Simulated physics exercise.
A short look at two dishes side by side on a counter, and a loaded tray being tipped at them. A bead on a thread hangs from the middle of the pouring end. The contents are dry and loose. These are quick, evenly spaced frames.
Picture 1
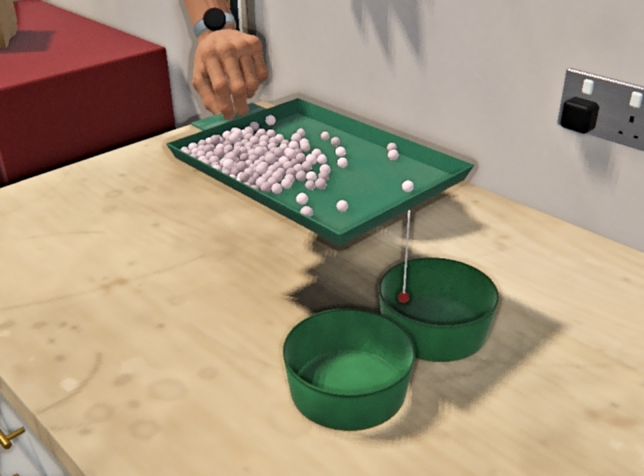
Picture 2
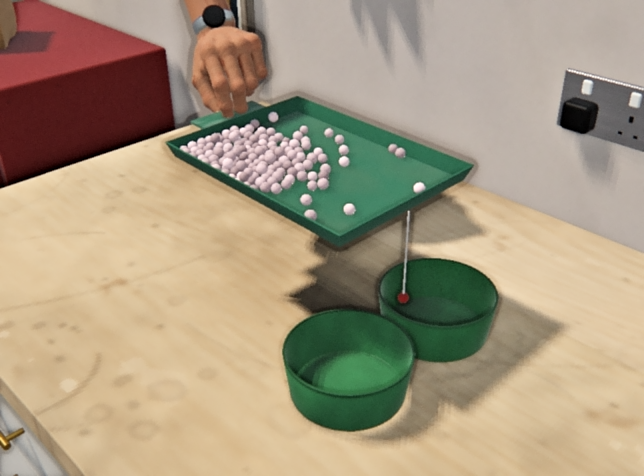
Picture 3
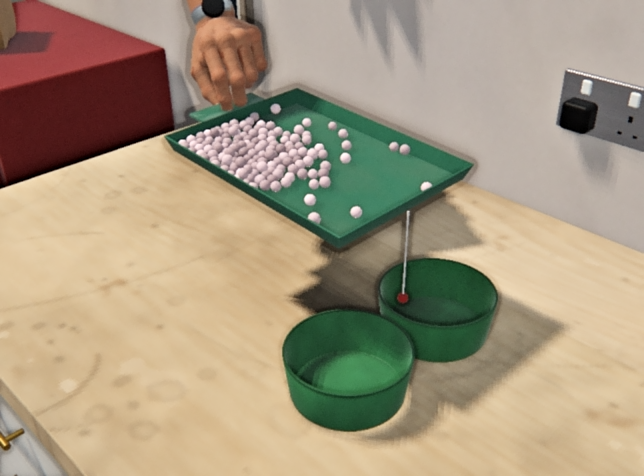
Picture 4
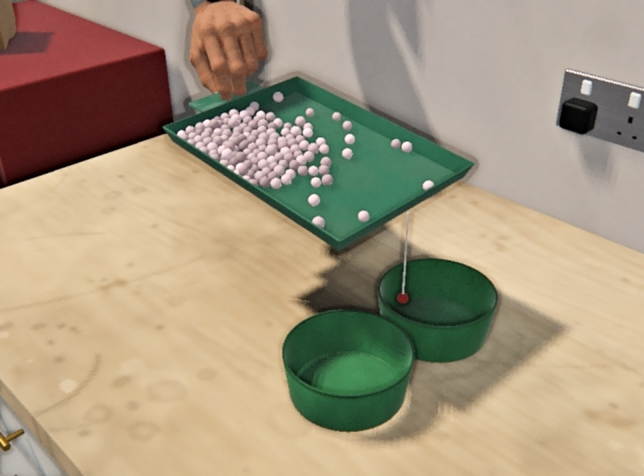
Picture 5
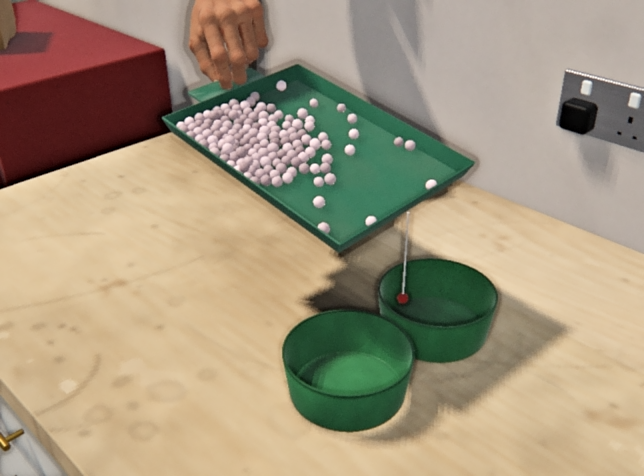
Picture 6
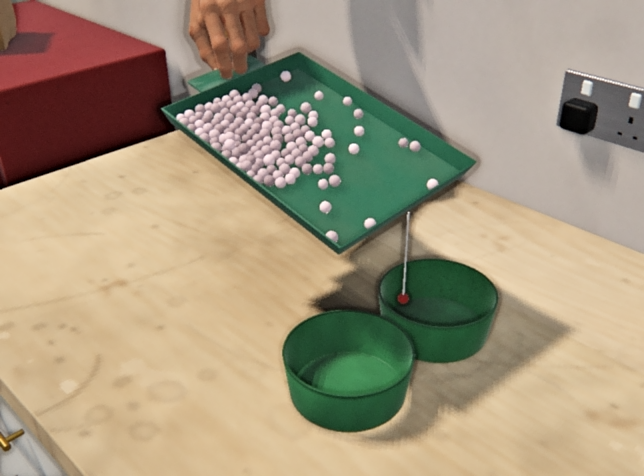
Green tray of small pale pink balls tilting gradually as a hand raises its far end, loose balls rolling towards the lower edge.
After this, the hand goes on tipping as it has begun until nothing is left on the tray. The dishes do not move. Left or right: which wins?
The left one ends fuller.
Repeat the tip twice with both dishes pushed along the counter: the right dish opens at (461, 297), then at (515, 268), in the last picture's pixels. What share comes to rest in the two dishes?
Roughly 100 per cent, and 10 per cent.
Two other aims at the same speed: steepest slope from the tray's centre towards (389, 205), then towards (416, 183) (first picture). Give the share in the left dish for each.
First some 40, then 0 per cent.
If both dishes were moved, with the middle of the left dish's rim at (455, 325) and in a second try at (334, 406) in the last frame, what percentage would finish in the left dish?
The first gives 10 %, the second 60 %.
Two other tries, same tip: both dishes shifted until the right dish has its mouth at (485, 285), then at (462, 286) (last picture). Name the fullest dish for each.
The first try: The left dish. The second: The left-hand dish.
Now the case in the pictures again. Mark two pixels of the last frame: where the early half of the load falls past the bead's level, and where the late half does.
Around (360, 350) and then (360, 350).
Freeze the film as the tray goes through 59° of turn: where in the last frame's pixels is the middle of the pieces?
Around (357, 249).
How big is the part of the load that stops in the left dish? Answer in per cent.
Close to 90 per cent.
Just after the last frame, tray tipped steeply; roughly two thirds on the tray; roughly a quarter in the left dish; just a few outside both; about a tenth in the air.
A moment on, tray tipped right over; almost all in the left dish; about a tenth outside both.
Further on, tray tipped past a quarter turn; almost all in the left dish; about a tenth outside both.
When it is over, tray tipped past a quarter turn; almost all in the left dish; not one in the right dish; about a tenth outside both.
